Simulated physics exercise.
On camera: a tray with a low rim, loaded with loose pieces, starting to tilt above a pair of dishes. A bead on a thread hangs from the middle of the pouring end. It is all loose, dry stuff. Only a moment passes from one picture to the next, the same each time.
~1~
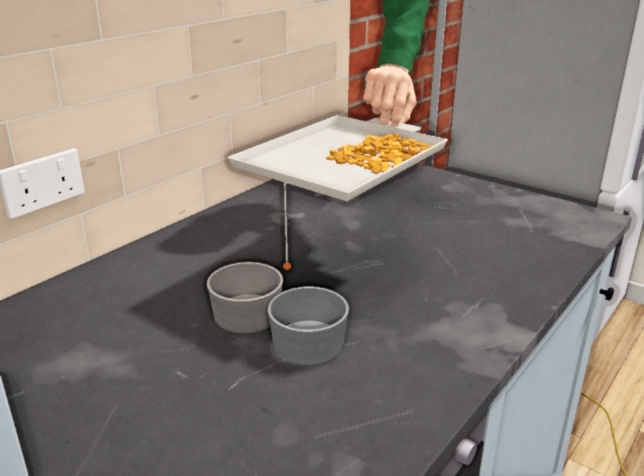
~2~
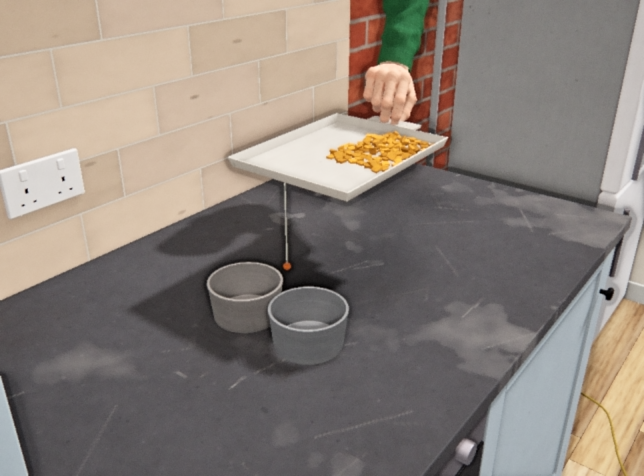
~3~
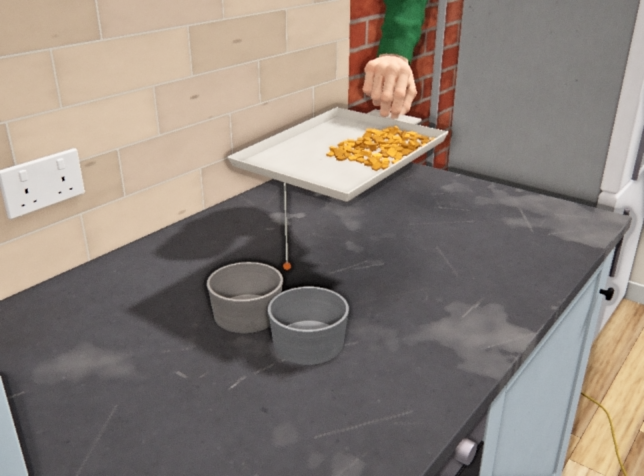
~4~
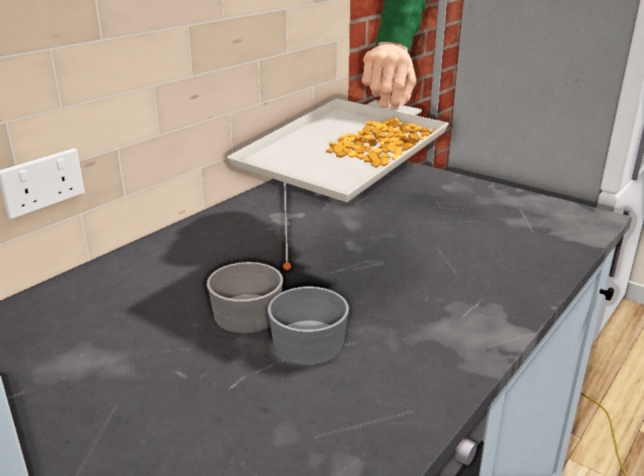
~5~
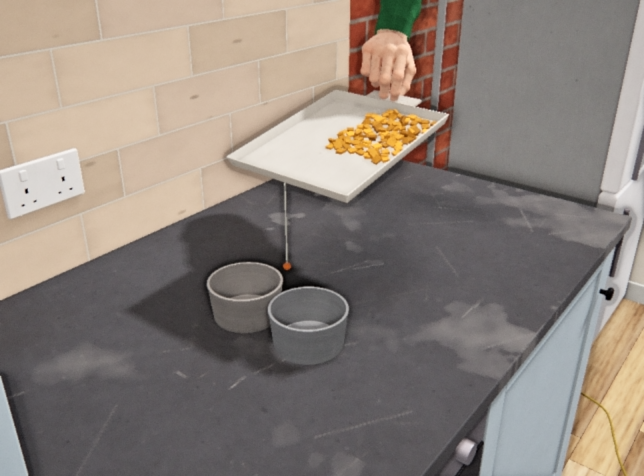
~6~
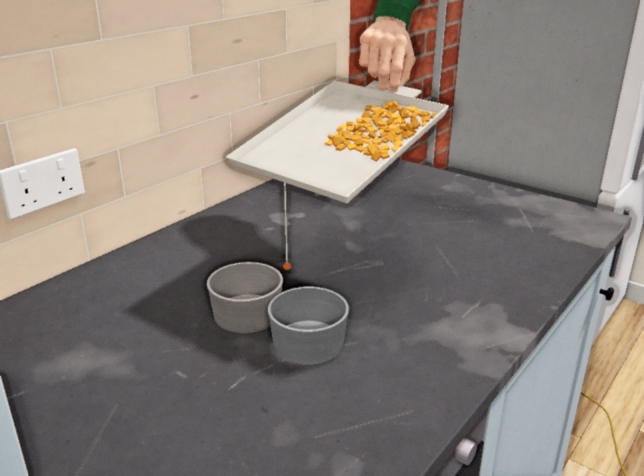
We see a hand in a green sleeve holding a pale tray of small golden pieces above two grey dishes, a bead hanging on a thread; the hand gradually tilts the tray slightly, its near right corner lowest.
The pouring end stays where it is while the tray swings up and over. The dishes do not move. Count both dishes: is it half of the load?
They take the larger part between them.
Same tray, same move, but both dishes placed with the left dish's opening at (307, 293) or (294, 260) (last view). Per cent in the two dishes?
In turn 60 and 0 in a hundred.
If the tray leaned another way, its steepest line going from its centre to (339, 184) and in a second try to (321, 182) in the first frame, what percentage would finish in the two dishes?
Roughly 30 per cent, and 70 per cent.
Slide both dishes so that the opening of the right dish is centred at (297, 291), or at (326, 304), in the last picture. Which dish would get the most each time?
First the right dish, then the right-hand dish.
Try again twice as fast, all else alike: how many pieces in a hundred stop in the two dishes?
Near 60 %.
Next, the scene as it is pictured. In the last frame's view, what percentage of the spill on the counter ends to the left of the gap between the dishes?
Roughly 50 in a hundred.
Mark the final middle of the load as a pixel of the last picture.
Around (306, 336).
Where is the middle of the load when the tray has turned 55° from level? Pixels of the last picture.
Around (318, 186).
Just after the last frame, tray tipped steeply; the larger part on the tray; roughly a quarter in the air.
A moment on, tray tipped right over; roughly half on the tray; roughly a third in the right dish; just a few in the left dish; about a tenth outside both; just a few in the air.
Further on, tray tipped past a quarter turn; the larger part in the right dish; about a tenth in the left dish; roughly a quarter outside both.
When it is over, tray tipped past a quarter turn; the larger part in the right dish; about a tenth in the left dish; roughly a quarter outside both.
